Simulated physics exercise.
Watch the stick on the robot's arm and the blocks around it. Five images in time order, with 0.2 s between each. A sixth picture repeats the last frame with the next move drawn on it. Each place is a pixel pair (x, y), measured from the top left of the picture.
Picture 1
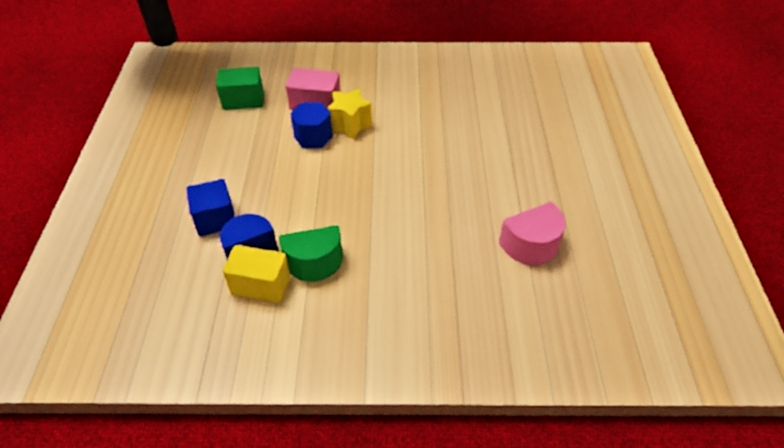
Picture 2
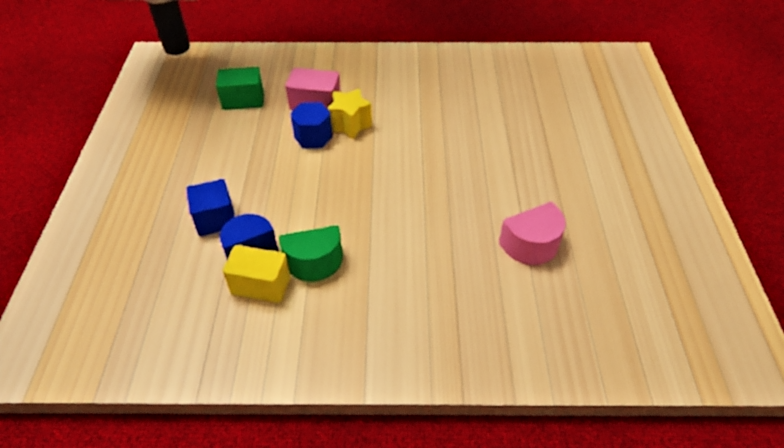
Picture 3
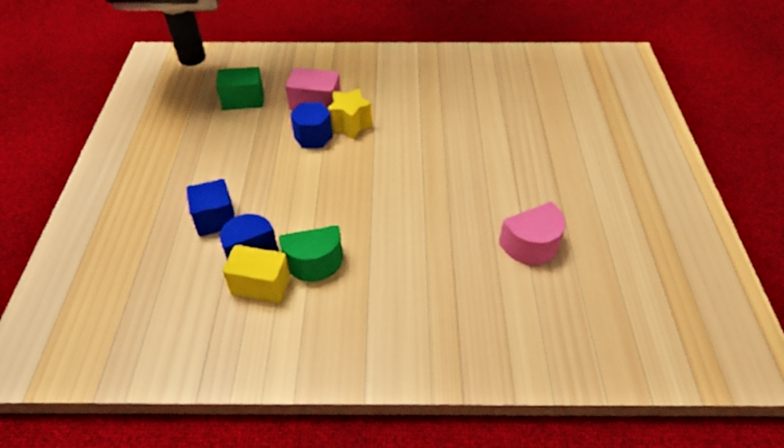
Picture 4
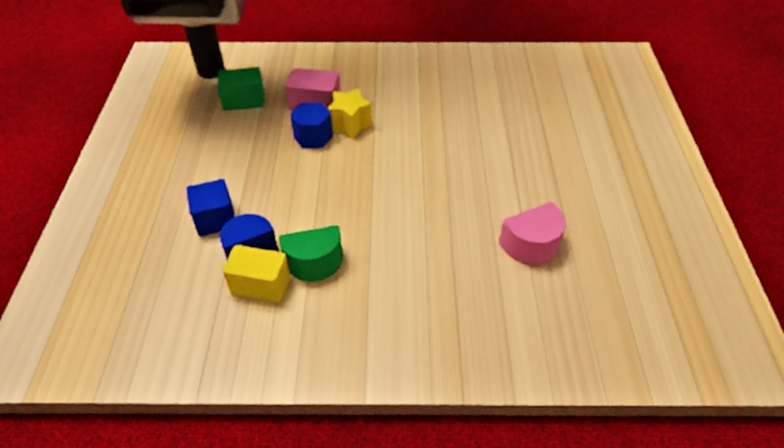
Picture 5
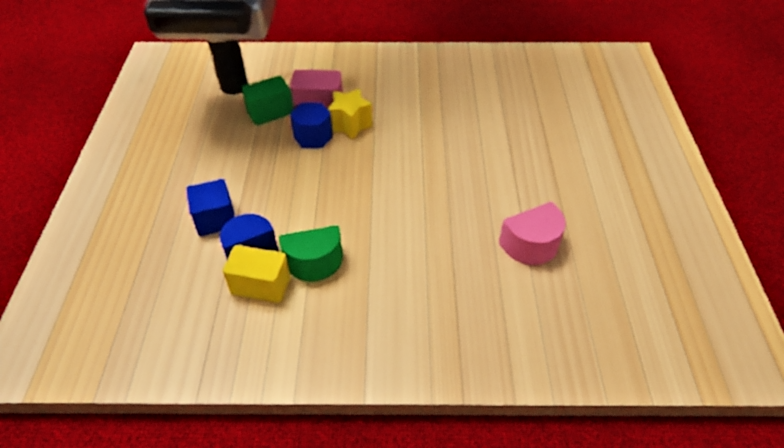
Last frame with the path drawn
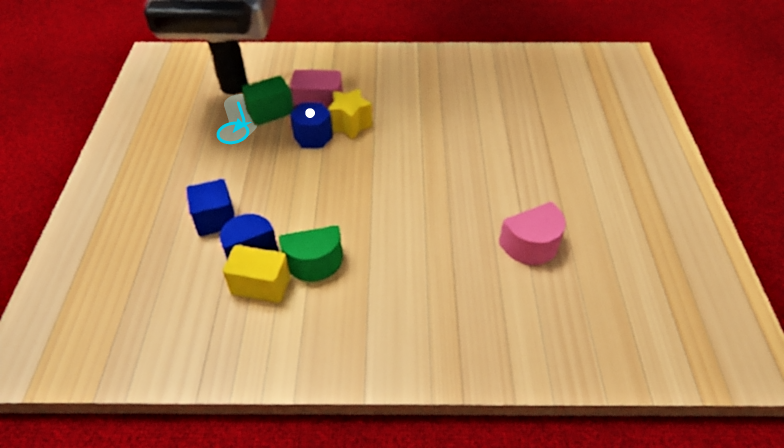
At the start, colored blocks sit in two clusters on a wooden board, with a pink half-round block alone at right. A robot arm's dark stick moves down and right from the upper left toward the green rectangular block, then pushes it a short way right, beside the pink rectangular and blue six-sided blocks.
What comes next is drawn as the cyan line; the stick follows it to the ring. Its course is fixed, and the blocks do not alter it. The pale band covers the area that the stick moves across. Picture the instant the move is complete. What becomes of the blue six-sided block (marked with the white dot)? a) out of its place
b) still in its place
I choose b.
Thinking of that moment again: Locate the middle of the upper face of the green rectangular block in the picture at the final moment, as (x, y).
If I read the scene right, the answer is (274, 99).
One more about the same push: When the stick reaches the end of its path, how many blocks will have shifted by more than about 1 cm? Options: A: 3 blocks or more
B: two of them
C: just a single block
I'll go with C - just a single block.
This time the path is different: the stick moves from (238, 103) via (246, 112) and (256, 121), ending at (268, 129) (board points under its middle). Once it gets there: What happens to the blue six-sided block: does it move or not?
Moved off its spot.
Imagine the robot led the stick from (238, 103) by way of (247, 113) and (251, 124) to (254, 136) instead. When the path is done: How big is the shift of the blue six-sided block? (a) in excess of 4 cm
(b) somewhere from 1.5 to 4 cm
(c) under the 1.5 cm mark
I'll go with c - under the 1.5 cm mark.
Drawn move, from (238, 103) over (242, 113) and (244, 123) to (233, 133); the dot is on the blue six-sided block.
On the path given first. Halfway along, stick at (240, 102); green rectangular block at (273, 97), turned 25° anticlockwise; pink rectangular block at (320, 79).
At the end, stick at (229, 117); green rectangular block at (274, 99), turned 35° anticlockwise; blue six-sided block still; pink rectangular block at (320, 79).
